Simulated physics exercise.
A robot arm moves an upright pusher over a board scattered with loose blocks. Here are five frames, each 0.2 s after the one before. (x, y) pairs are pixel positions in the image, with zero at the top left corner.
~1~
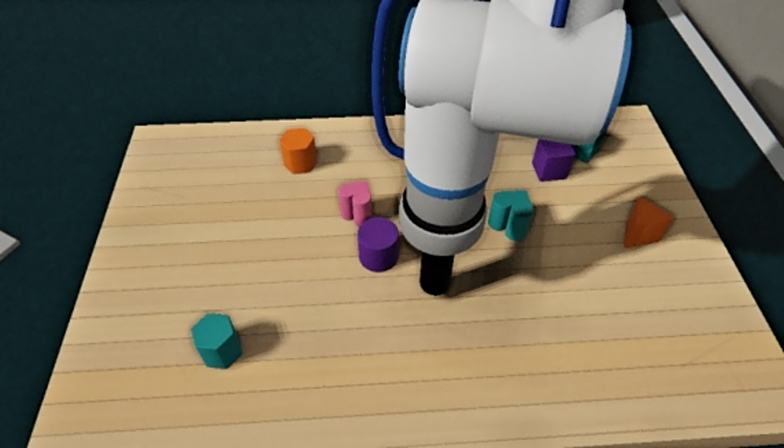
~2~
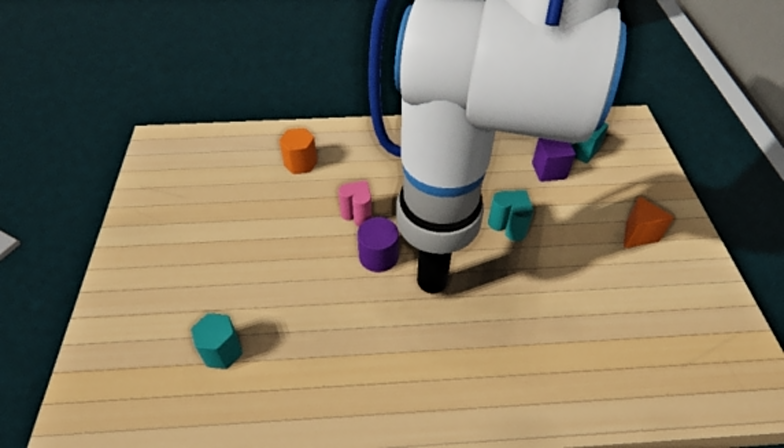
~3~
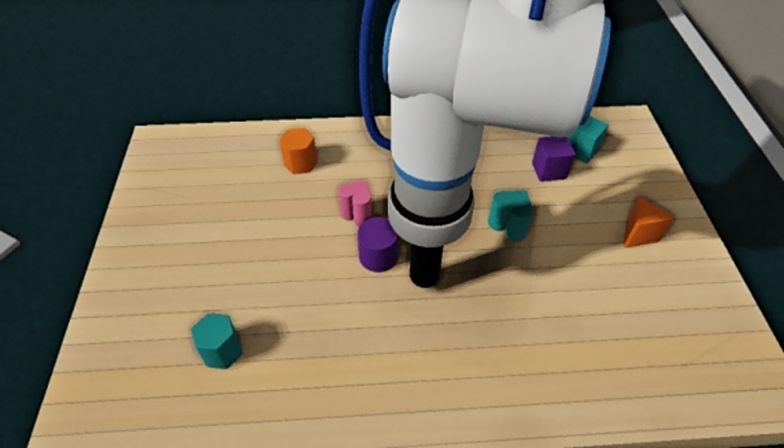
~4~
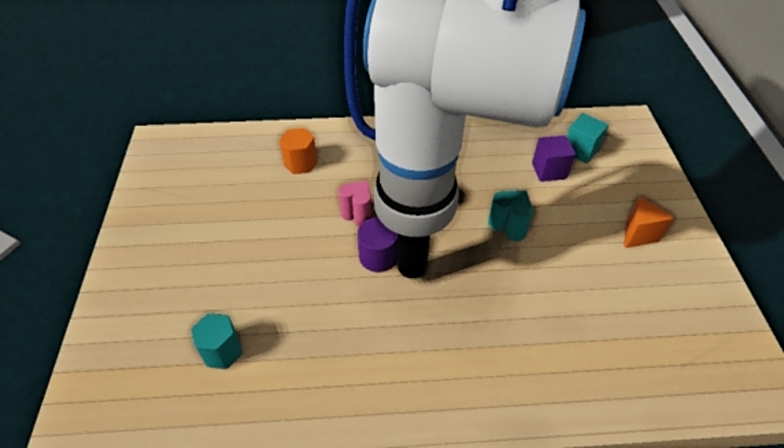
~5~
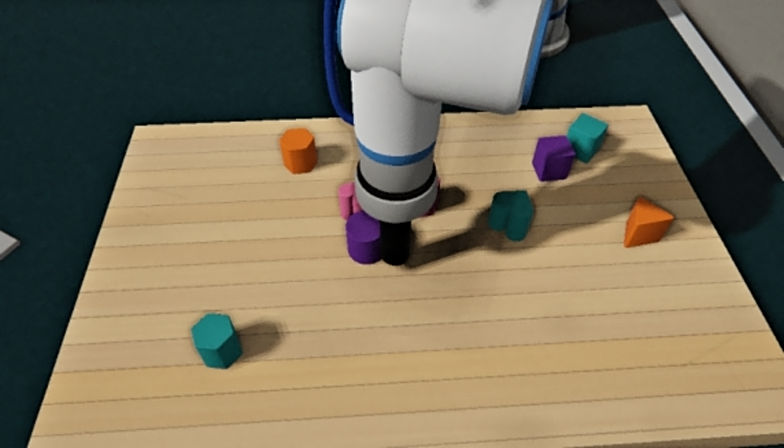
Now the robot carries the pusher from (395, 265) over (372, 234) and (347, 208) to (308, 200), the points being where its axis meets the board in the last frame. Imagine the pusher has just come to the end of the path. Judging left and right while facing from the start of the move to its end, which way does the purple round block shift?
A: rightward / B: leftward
Letter B.
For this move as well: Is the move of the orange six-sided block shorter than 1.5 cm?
In short: Yes.
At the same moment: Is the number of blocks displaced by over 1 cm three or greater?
Final answer: No.
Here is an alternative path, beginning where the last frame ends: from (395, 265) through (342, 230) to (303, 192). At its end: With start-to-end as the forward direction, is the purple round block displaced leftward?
Answer: Yes.
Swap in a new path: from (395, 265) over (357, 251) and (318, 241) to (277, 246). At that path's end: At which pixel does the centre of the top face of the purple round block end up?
The centre of its top will be at (307, 191).
On the path given first. One third of the way, pusher (371, 224); pink heart (350, 180), turned 55° clockwise; purple round block (336, 207).
Two thirds of the way, pusher (346, 198); pink heart (339, 165), turned 90° clockwise; purple round block (319, 201).
At the end, pusher (307, 190); orange six-sided block still; pink heart (332, 159), turned 120° clockwise; purple round block (314, 201).
